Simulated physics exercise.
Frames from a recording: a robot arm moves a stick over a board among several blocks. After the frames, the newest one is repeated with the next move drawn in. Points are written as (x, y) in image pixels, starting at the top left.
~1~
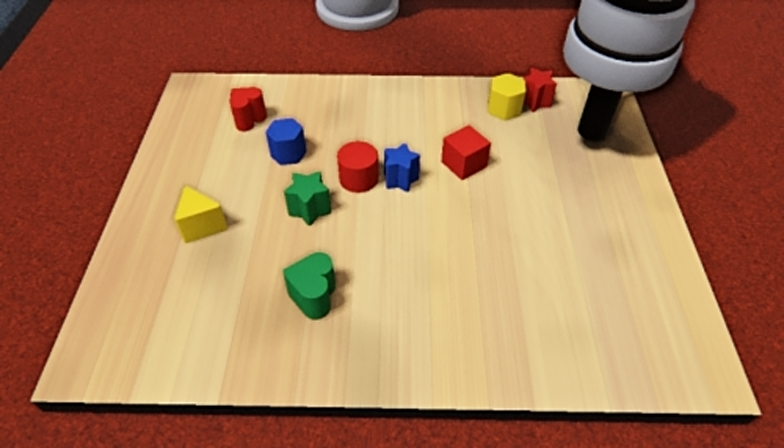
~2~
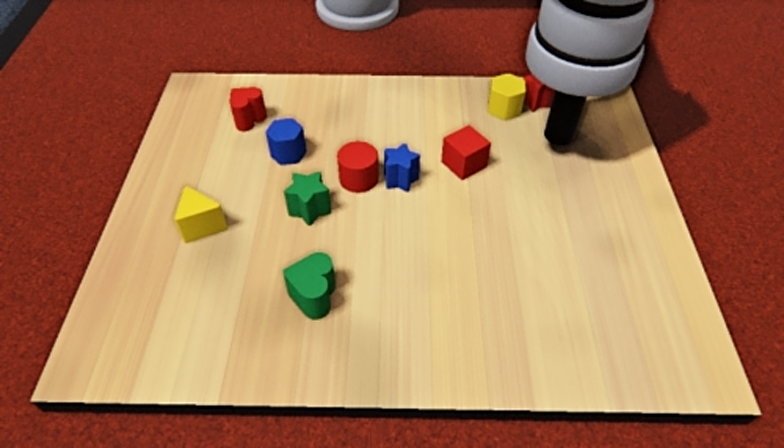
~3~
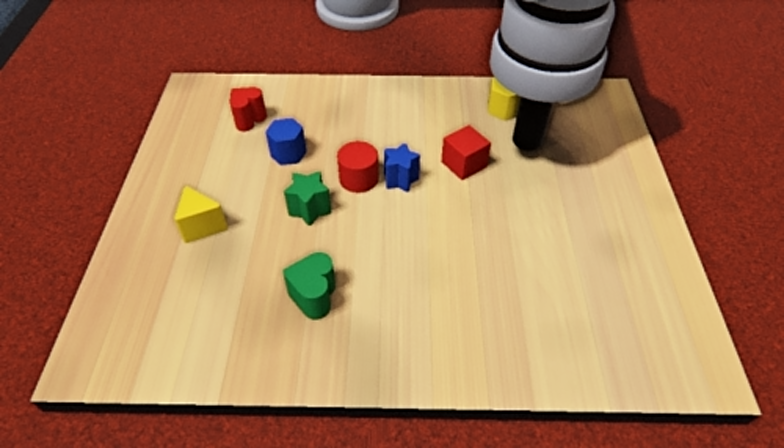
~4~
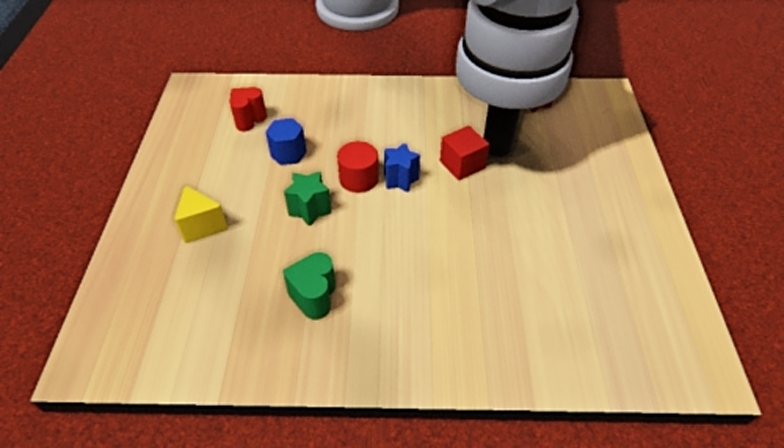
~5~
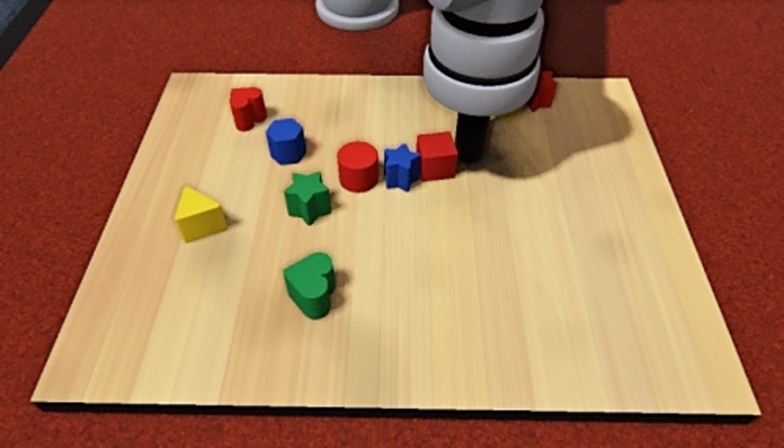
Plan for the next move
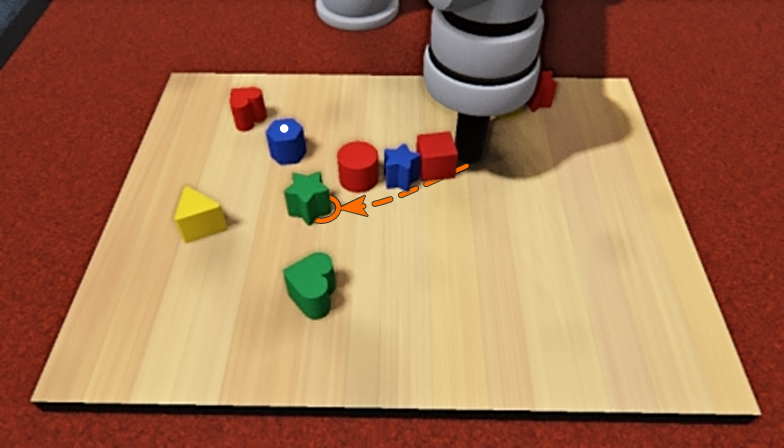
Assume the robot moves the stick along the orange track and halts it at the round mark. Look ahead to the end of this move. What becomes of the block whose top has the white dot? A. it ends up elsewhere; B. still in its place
(A)
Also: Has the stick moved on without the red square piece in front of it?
I'd say no.
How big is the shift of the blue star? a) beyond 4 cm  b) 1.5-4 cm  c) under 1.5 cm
a (beyond 4 cm)
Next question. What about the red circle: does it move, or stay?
The push reaches it.
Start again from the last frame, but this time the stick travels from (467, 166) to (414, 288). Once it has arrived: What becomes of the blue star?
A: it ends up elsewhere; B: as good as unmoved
The answer is A.
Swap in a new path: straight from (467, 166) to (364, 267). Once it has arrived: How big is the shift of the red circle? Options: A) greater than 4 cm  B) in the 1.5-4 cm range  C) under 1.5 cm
My answer is option B.
The line goes from (467, 166) over (424, 185) and (377, 203) to (322, 208); the dot is on the blue six-sided block.
The first path, step by step. One third of the way, stick (425, 174); red circle (326, 153); blue star (356, 165), turned 35° clockwise; red square piece (391, 162).
Two thirds of the way, stick (376, 192); blue six-sided block (277, 123); green star (287, 188), turned 45° anticlockwise; red circle (291, 147); blue star (308, 167), turned 60° clockwise; red square piece (341, 175), turned 30° clockwise.
At the end, stick (321, 197); blue six-sided block (268, 113), turned 45° clockwise; green star (254, 197), turned 105° anticlockwise; red circle (257, 138); blue star (256, 164), turned 75° clockwise; red square piece (285, 176), turned 40° clockwise.
